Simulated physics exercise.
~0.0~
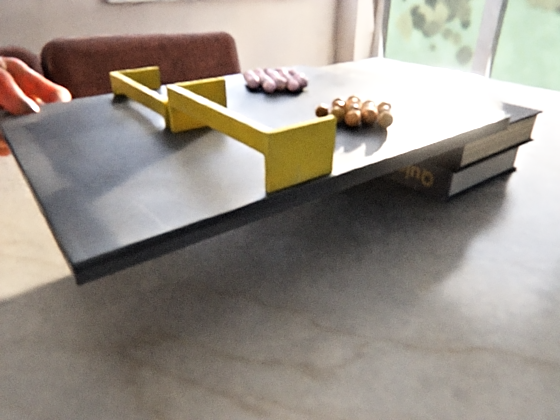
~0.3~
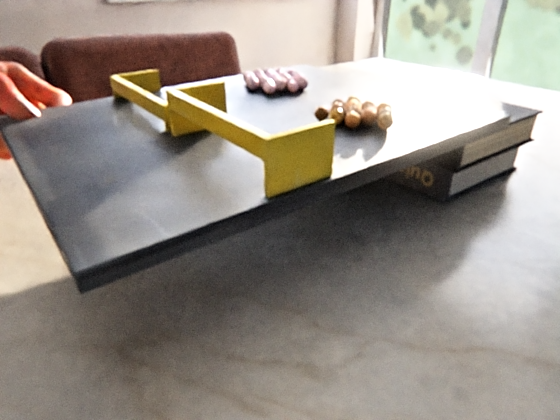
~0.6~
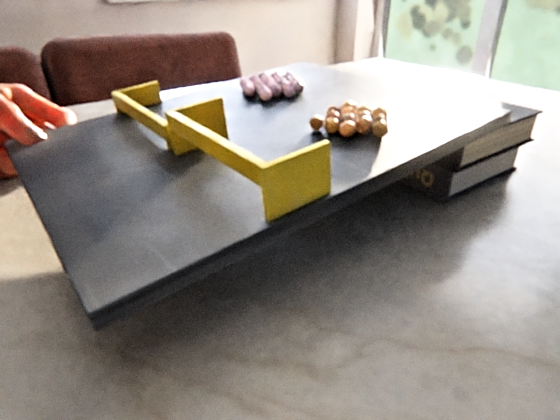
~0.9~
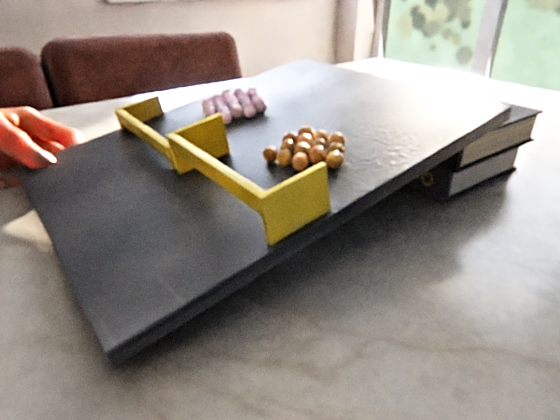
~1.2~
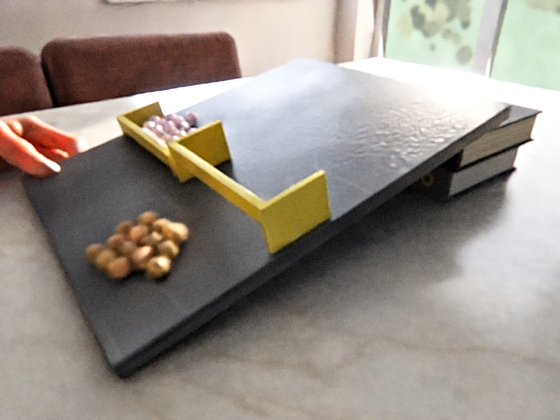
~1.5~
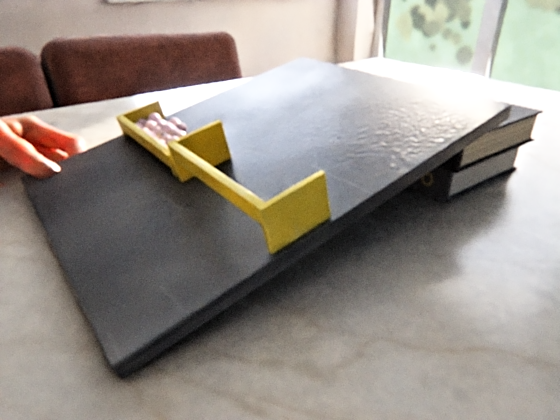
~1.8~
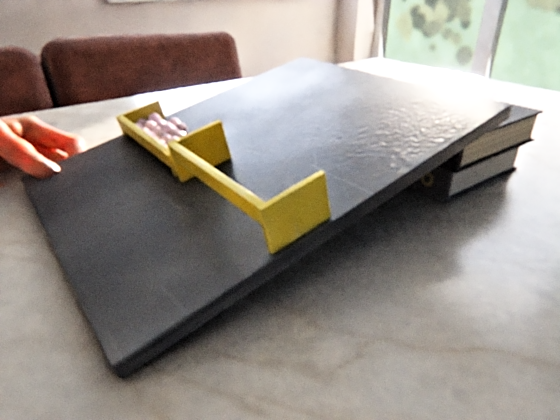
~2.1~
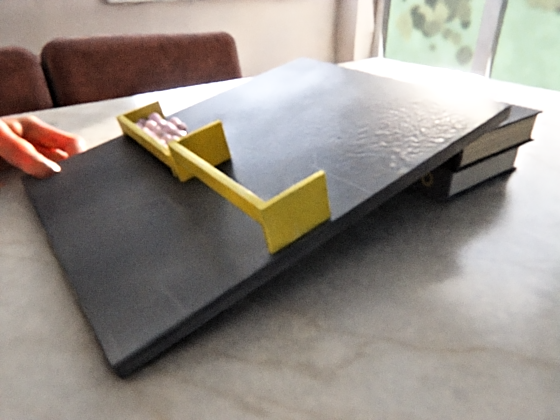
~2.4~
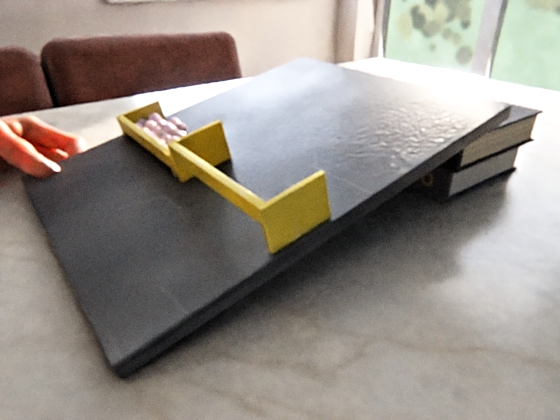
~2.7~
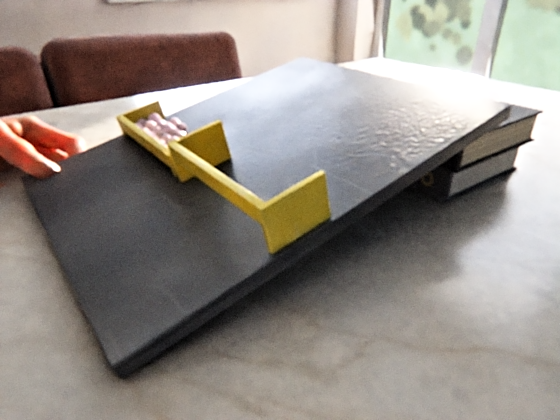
A hand at the left holds up one end of a dark grey board above a pale marbled table, seen from the side and slightly above, with brown chairs and a window behind. The other end rests on stacked books at the right, and a yellow gate crosses the board below clusters of purplish and golden-brown balls. The hand lowers its end, and both clusters roll down to the left. The brown balls pass beneath the nearer bar and leave the board's lower end, while the purplish ones stay gathered behind the farther bar as the board rests sloping.
